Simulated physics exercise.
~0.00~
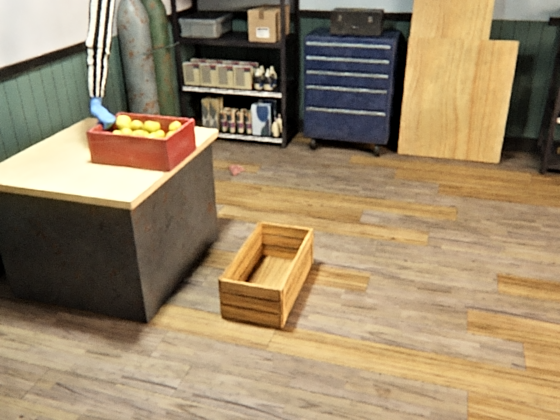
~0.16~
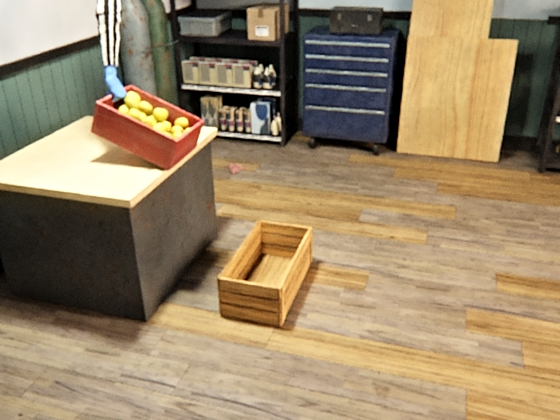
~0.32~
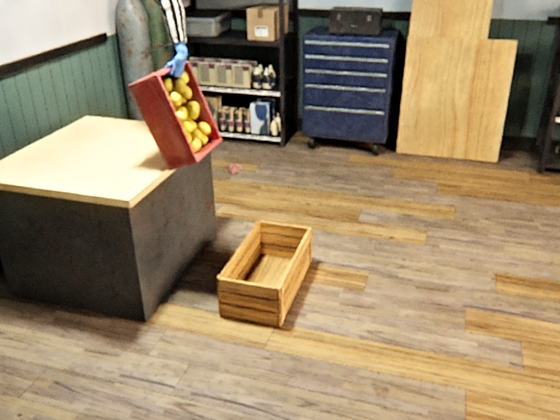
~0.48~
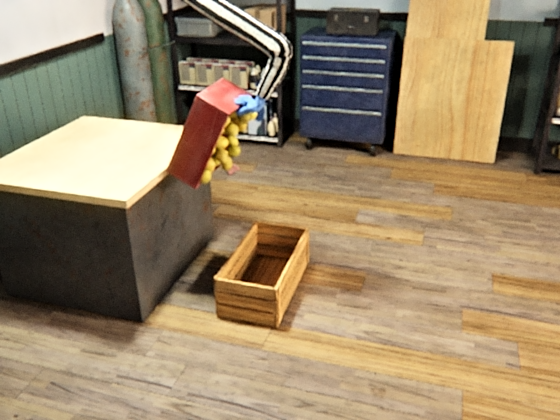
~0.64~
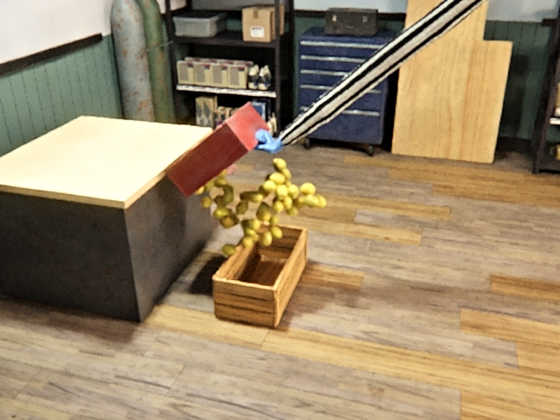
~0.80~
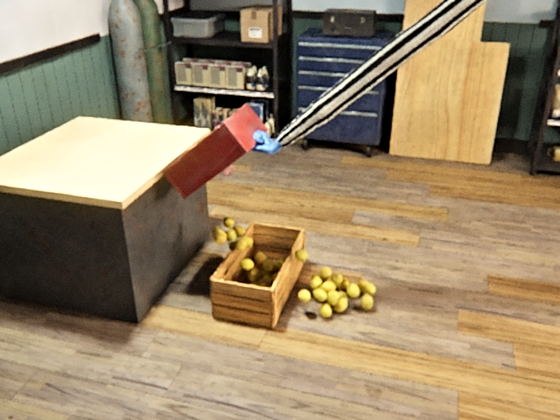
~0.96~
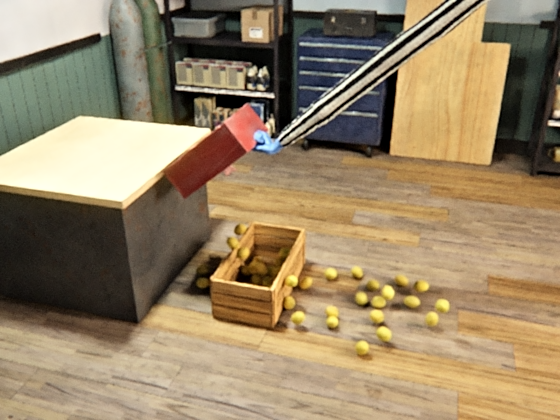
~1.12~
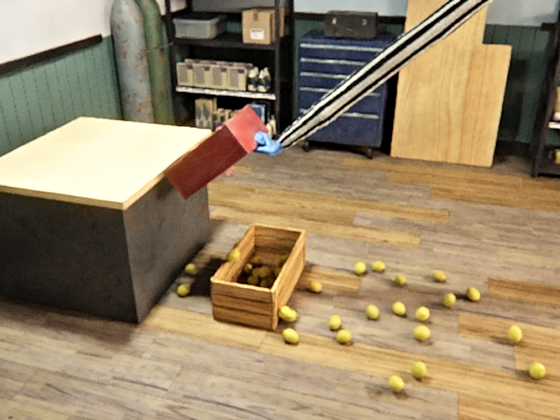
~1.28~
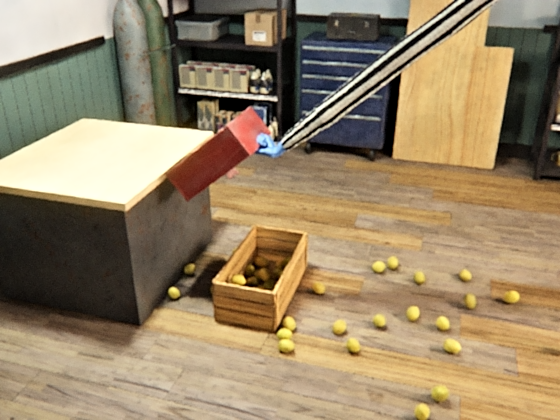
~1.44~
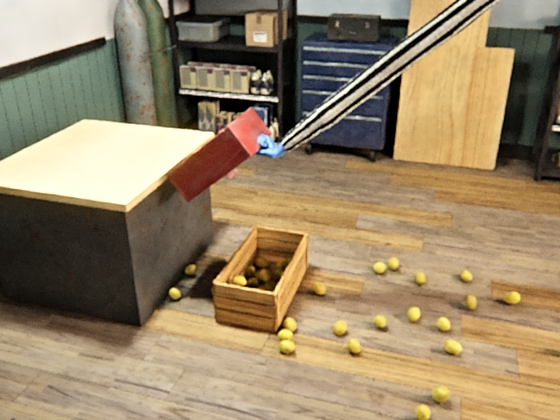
To begin with, a red box full of yellow, lemon-like fruit sits on a bench with a pale top, gripped by a blue-tipped striped arm, while an empty wooden bin rests on the floor nearby. The arm lifts the box and carries it right, tilting it steadily. As the box tips past its side, the fruit spills out in a loose cluster toward the bin. Some drops inside, but many pieces land beyond it and roll right across the floorboards. Finally the box hangs still, upturned, with fruit in the bin, many scattered to the right and a few on the bench side.
